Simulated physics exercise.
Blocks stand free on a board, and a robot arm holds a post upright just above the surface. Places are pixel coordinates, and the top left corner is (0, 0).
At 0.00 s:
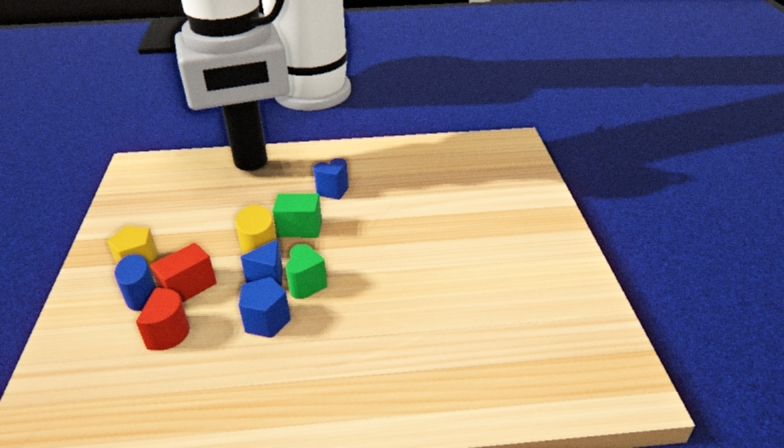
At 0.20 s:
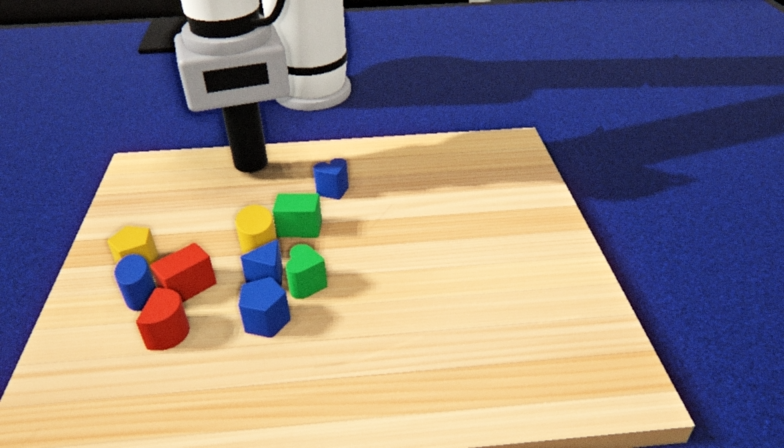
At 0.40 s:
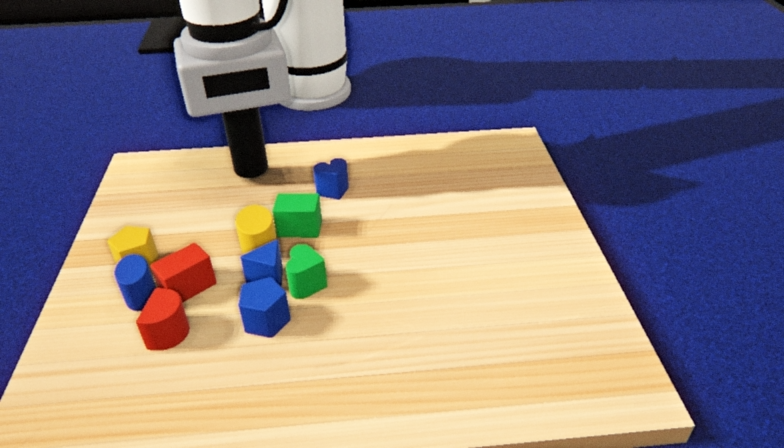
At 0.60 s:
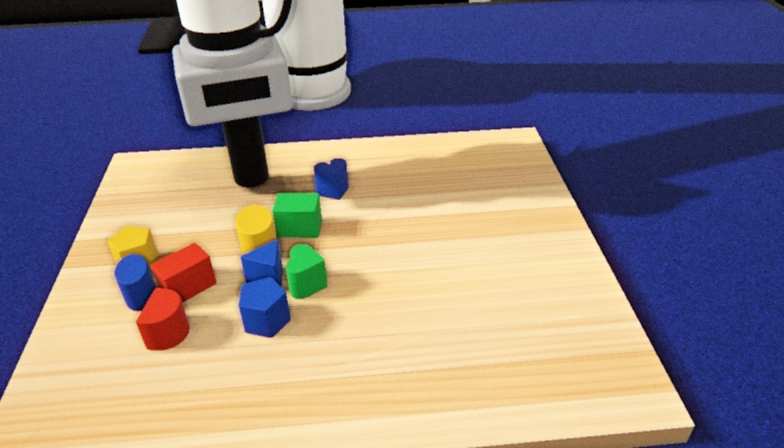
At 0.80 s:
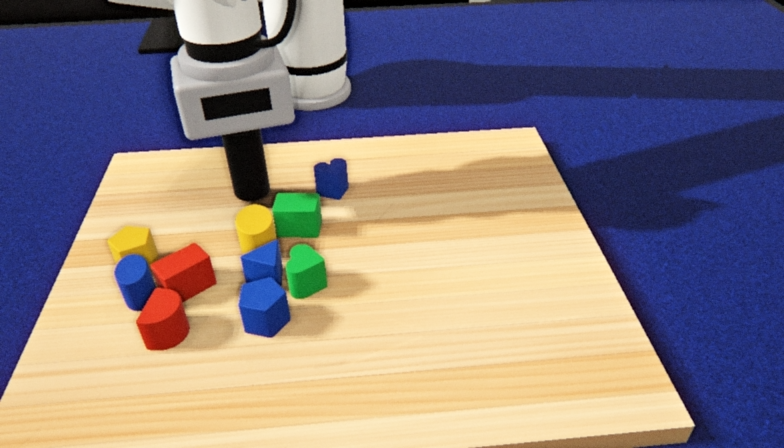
A robot arm moves its black post slightly toward the yellow block on a wooden board.
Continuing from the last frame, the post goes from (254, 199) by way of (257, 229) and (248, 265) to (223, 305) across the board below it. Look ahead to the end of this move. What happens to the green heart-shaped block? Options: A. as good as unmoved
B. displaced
I choose B.
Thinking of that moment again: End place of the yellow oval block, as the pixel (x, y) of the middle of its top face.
Its top face will be centred at roughly (260, 282).
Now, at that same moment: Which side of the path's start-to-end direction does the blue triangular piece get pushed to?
Sideways shift: Left.
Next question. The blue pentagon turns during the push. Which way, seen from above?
My prediction: CW.
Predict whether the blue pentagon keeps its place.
By the last moment, the blue pentagon will have left its place.
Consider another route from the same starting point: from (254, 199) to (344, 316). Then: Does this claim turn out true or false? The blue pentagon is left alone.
Verdict: True.
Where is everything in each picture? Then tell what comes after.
The first frame shows post tip (251, 163); block tops, red rectangular block (180, 260); yellow oval block (254, 218); blue pentagon (261, 293); blue triangular piece (264, 253); green heart-shaped block (303, 258).
The second frame shows post (251, 165); blocks unchanged.
The third frame shows post (252, 170); blocks unchanged.
The fourth frame shows post (252, 179); blocks unchanged.
The fifth frame shows post (253, 192); red rectangular block (180, 260); yellow oval block (254, 218); blue pentagon (261, 293); blue triangular piece (264, 253); green heart-shaped block (303, 258).
The first path, step by step. One third of the way, post (256, 223); yellow oval block (256, 230).
Two thirds of the way, post (246, 258); yellow oval block (259, 264), turned 35° anticlockwise; blue pentagon (261, 304), turned 35° clockwise; blue triangular piece (287, 281); green heart-shaped block (310, 258), turned 30° anticlockwise.
At the end, post (221, 298); red rectangular block (171, 266), turned 40° clockwise; yellow oval block (260, 282), turned 115° anticlockwise; blue pentagon (264, 315), turned 40° clockwise; blue triangular piece (299, 286); green heart-shaped block (316, 259), turned 55° anticlockwise.
